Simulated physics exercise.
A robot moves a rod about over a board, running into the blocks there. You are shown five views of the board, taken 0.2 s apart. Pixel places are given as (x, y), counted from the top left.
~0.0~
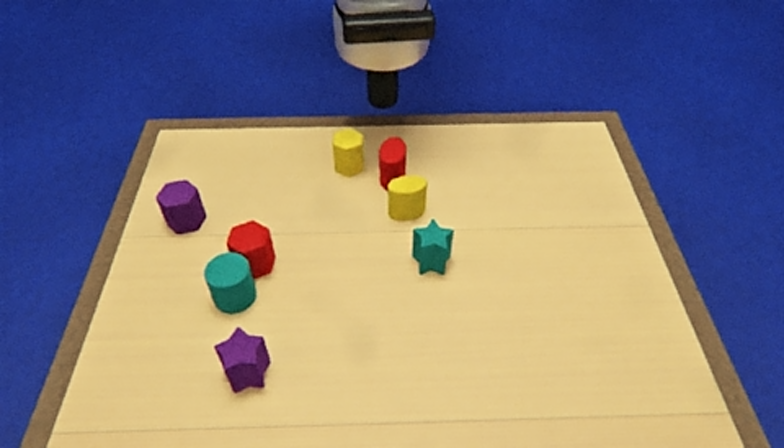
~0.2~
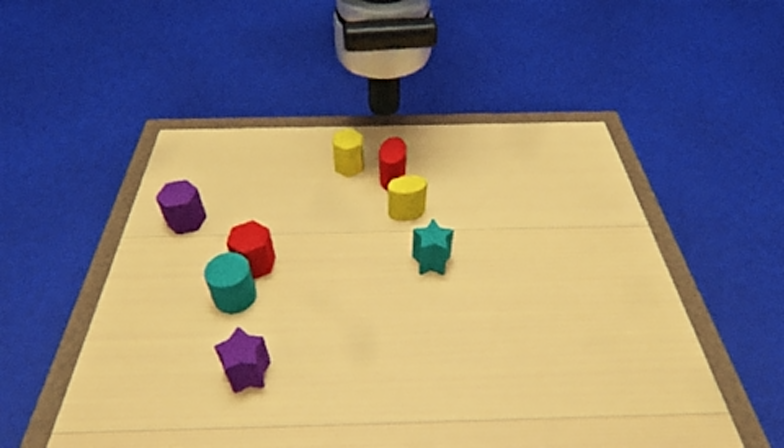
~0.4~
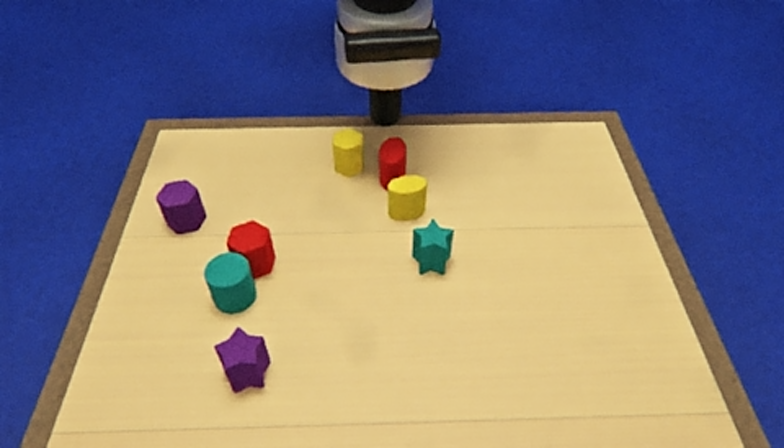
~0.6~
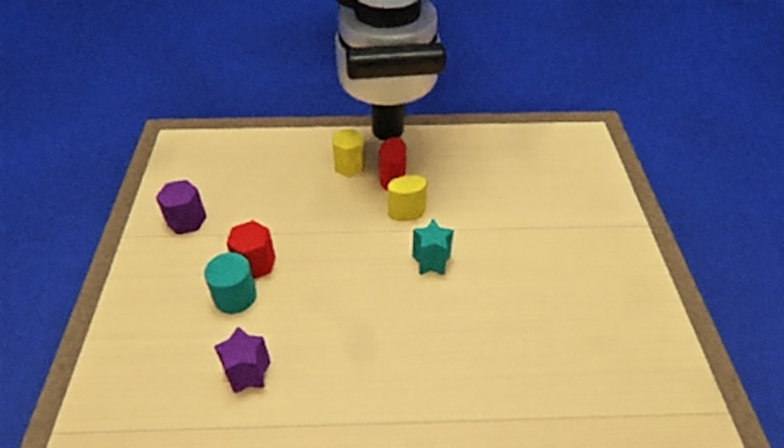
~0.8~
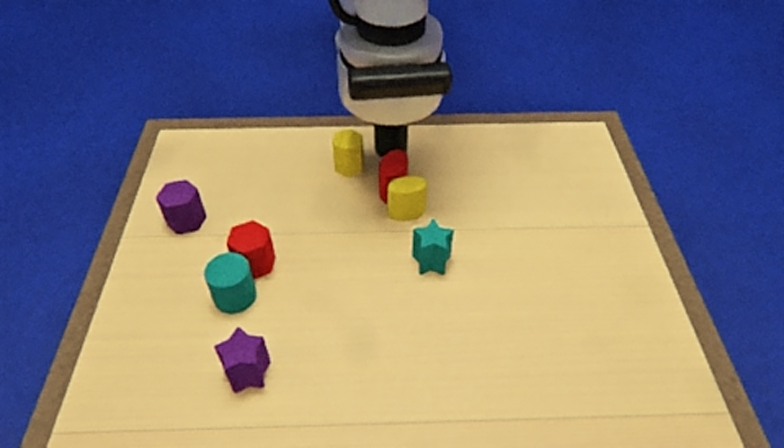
The clip opens on a tan board scattered with yellow, red, purple and turquoise blocks, with a robot's dark rod above its far edge. The rod moves slowly toward the viewer while the blocks stay still, then nudges the red oval block slightly nearer the yellow oval one.
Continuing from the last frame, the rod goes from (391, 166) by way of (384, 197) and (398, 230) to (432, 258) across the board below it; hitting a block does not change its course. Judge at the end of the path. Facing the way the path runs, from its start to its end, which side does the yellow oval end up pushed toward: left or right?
The left-hand side.
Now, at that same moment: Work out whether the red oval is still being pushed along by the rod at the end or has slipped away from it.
I believe the red oval loses its place ahead of the rod and slips off.
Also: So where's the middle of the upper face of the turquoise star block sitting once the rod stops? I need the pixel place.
Located at (464, 254).
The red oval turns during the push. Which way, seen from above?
It makes a clockwise turn.
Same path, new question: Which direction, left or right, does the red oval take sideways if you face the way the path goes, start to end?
It's going to go right.
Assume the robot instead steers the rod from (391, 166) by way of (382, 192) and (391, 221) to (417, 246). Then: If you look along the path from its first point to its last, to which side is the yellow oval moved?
Answer: Left.
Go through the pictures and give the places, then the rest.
Rod's lower end at (383, 101); yellow hexagon at (348, 138); red oval at (393, 149); yellow oval at (408, 184); turquoise star block at (434, 234), in the first frame.
Rod at (384, 108); blocks still, in the second frame.
Rod at (386, 118); blocks still, in the third frame.
Rod at (388, 132); blocks still, in the fourth frame.
Rod at (391, 150); yellow hexagon at (348, 138); red oval at (394, 162); yellow oval at (408, 184); turquoise star block at (434, 234), in the fifth frame.
What follows on the original path. One third of the way, rod at (384, 181); red oval at (392, 192), turned 20° clockwise; yellow oval at (417, 202), turned 65° anticlockwise.
Two thirds of the way, rod at (398, 214); red oval at (397, 228), turned 45° clockwise; yellow oval at (430, 210), turned 75° anticlockwise; turquoise star block at (438, 235), turned 20° clockwise.
At the end, rod at (433, 243); yellow hexagon still; red oval at (403, 244), turned 105° clockwise; yellow oval at (457, 214), turned 110° anticlockwise; turquoise star block at (464, 254), turned 35° clockwise.
